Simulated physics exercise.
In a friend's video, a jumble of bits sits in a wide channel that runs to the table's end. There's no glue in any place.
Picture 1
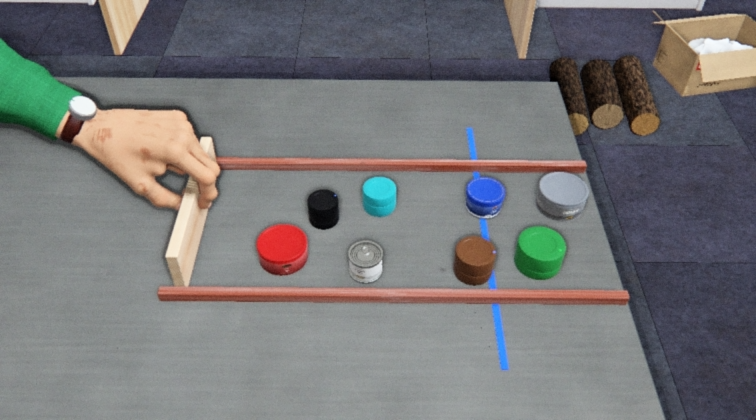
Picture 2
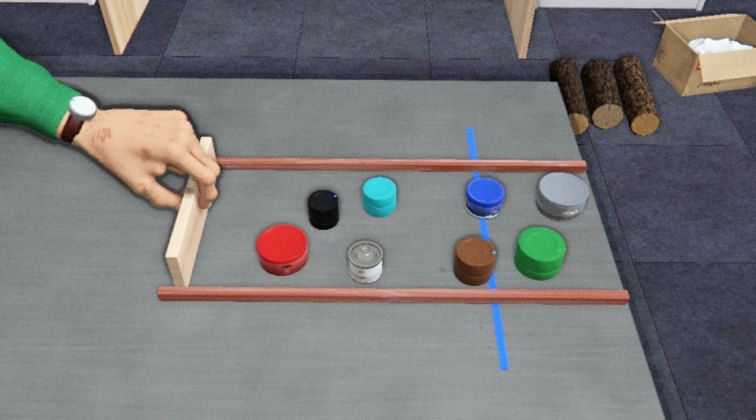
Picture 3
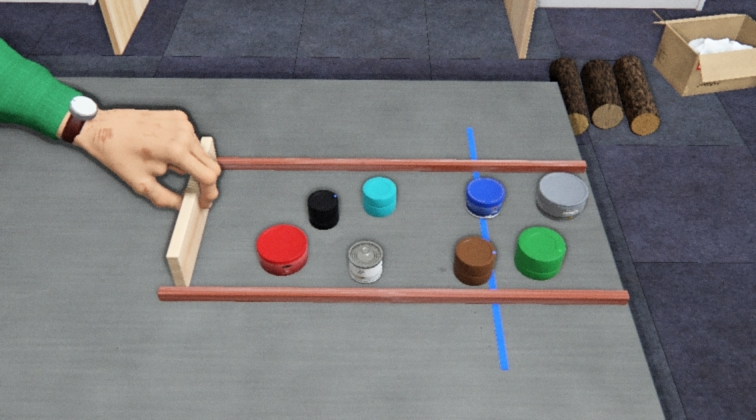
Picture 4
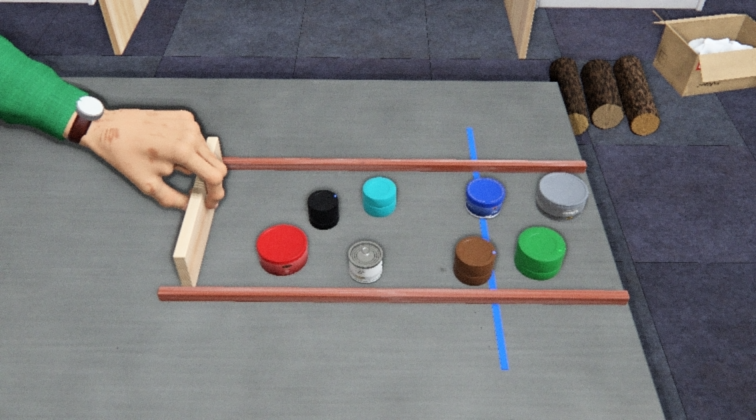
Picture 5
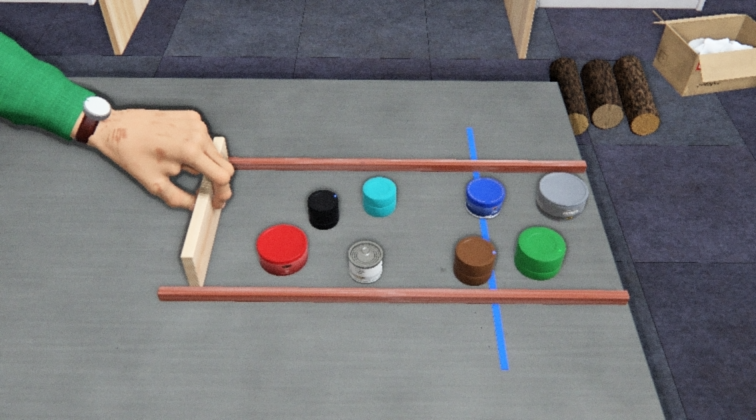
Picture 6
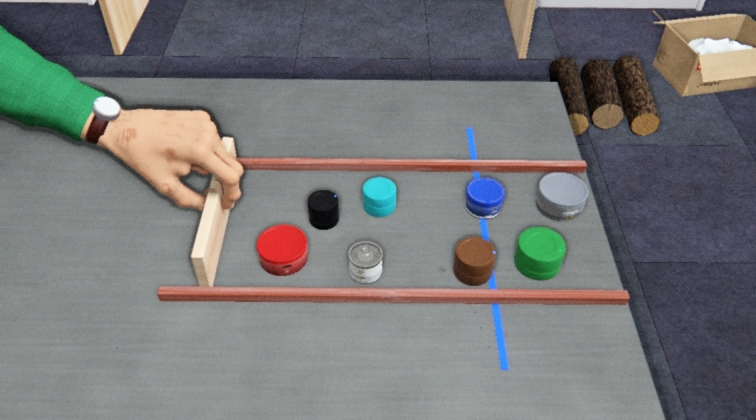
We see eight round tubs and lids of various colours between two reddish rails on a grey table crossed by blue tape, as a hand at left holds a wooden board still, then slides it slightly right without touching them.
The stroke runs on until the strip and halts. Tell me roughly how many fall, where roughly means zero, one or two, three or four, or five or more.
Roughly, zero fall.
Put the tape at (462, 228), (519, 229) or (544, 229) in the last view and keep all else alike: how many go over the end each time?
Going through each try, you'd get 0, 0 and 2.
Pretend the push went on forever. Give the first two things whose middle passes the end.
Order: Grey tub, green lid.
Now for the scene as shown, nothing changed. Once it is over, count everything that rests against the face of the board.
The number is 4.
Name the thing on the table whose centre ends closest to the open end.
Grey tub.
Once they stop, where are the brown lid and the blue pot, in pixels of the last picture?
You'll see the brown lid at (545, 268), with the blue pot at (530, 204).
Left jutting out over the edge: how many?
Counting them gives 0.
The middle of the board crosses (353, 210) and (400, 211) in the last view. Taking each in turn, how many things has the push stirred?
I make it 4 at the first spot and 4 at the other.
A little later, none off yet; grey tub at rest near (561, 197); green lid at rest near (539, 254); blue pot at rest near (484, 199).
When it is over, the number that fall off is zero.
